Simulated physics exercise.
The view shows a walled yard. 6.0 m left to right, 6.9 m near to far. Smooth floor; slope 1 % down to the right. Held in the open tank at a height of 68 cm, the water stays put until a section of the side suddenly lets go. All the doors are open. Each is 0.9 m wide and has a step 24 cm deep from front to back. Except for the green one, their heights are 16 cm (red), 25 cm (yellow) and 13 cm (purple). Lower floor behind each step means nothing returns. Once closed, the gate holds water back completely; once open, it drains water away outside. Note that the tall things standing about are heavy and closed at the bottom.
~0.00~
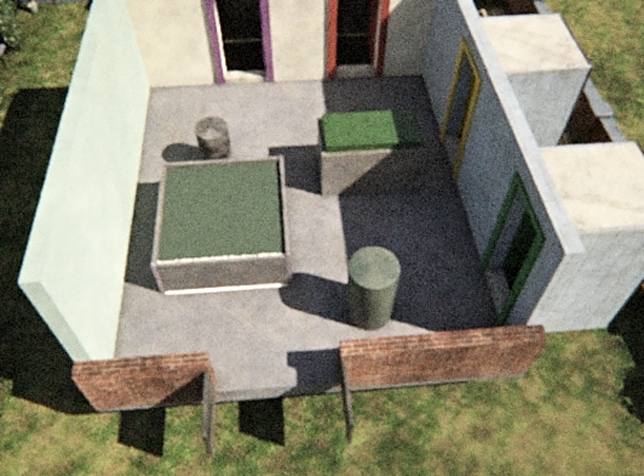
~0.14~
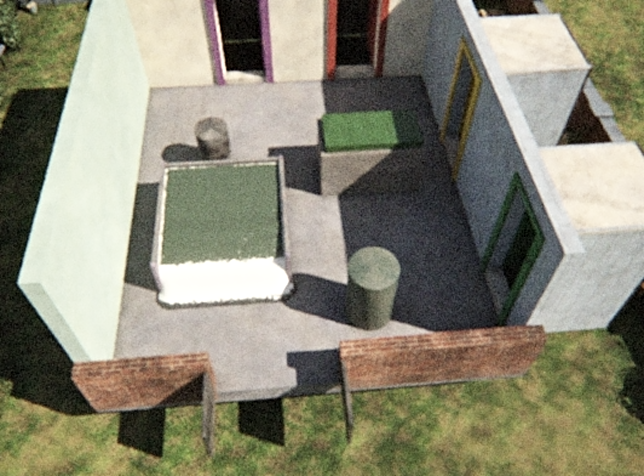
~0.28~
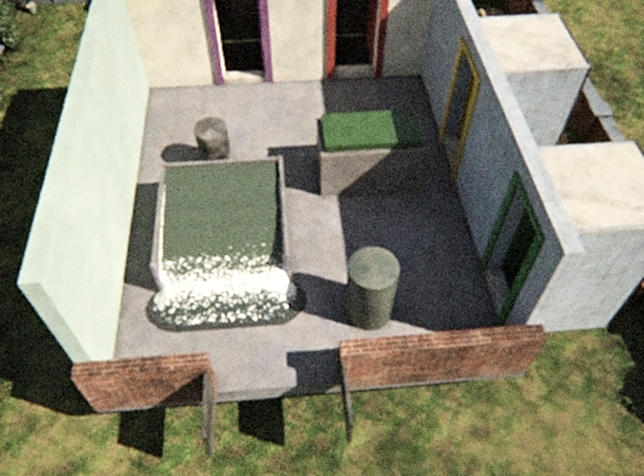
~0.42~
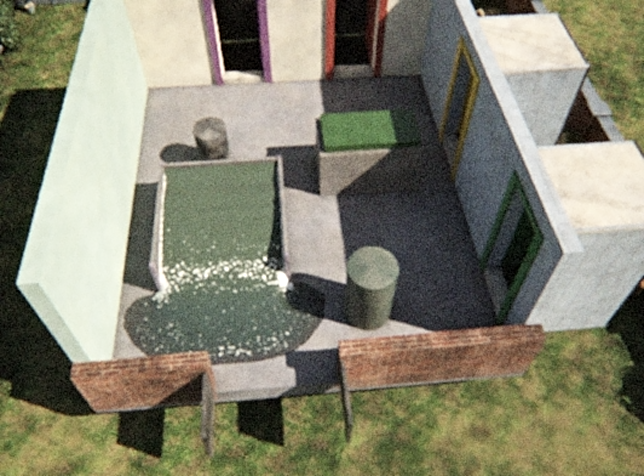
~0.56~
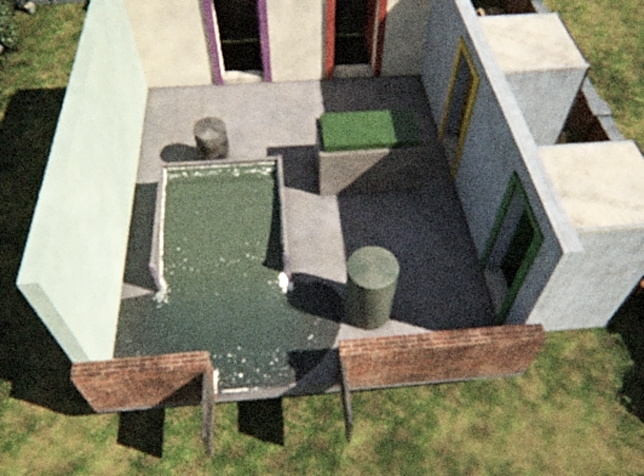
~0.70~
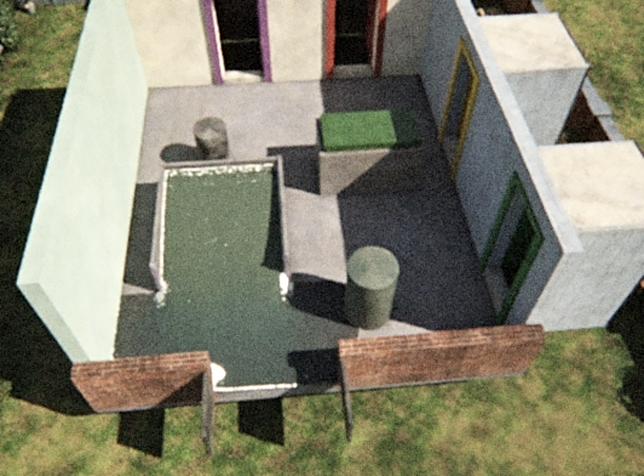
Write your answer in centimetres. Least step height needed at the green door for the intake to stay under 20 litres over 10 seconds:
7 cm or so.
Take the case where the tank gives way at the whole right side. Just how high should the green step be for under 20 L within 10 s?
Required height: Approx. 26 cm.
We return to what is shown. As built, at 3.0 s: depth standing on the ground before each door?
At the red door the depth is 0 cm, at yellow 0 cm, at green 9 cm and at purple 0 cm.
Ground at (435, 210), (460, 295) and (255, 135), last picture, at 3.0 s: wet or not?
One by one: Clear, drenched, clear.
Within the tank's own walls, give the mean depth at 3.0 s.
Around 15 centimetres.
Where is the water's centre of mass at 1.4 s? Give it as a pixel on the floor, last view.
(219, 275).
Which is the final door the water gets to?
Door: Red.
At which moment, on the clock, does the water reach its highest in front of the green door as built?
About 5.0 seconds.
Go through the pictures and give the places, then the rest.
The open tank at (223, 210) is whole and still, 68 cm deep; the green door at (507, 260) is dry, in the first picture.
The gap is at (225, 279), the front 0.3 m out at (166, 304); the back of the open tank holds 68 cm, in the second picture.
The gap is at (225, 280), the front 0.7 m out at (168, 327); the back of the open tank holds 68 cm, in the third picture.
The front is at a hidden place, 1.3 m from the gap at (225, 281); 3.2 m2 of floor is wet, 67 cm left at the back, in the fourth picture.
Water pours out at (225, 281) and has run 1.8 m, to a hidden place; about 9 cm deep outside, 63 cm at the back, in the fifth picture.
The front is at a hidden place, 1.9 m from the gap at (225, 281); 5.7 m2 of floor is wet, 57 cm left at the back; the green door at (506, 259), 4.3 m from the gap, is still 2.4 m from the nearest water, in the sixth picture.
After 1.4 s water covers 20 % of the floor, deepest (47 cm) near (110, 385); it has not reached the green door.
After 3.0 s water covers 30 % of the floor, deepest (28 cm) near (110, 385); 9 cm at the green door, 0 litres in over its 20 cm step.
After 10.0 s water covers 85 % of the floor, deepest (9 cm) near (425, 96); 6 cm at the green door, 0 litres in over its 20 cm step.
At the green door as built, the water arrived by 2.5 s and peaked near 12 cm at 4.8 s.
With a step of 6 cm, 32 litres would have come in within the 10 s; with 8 cm, 11 litres. So under 20 litres takes about 7 cm.
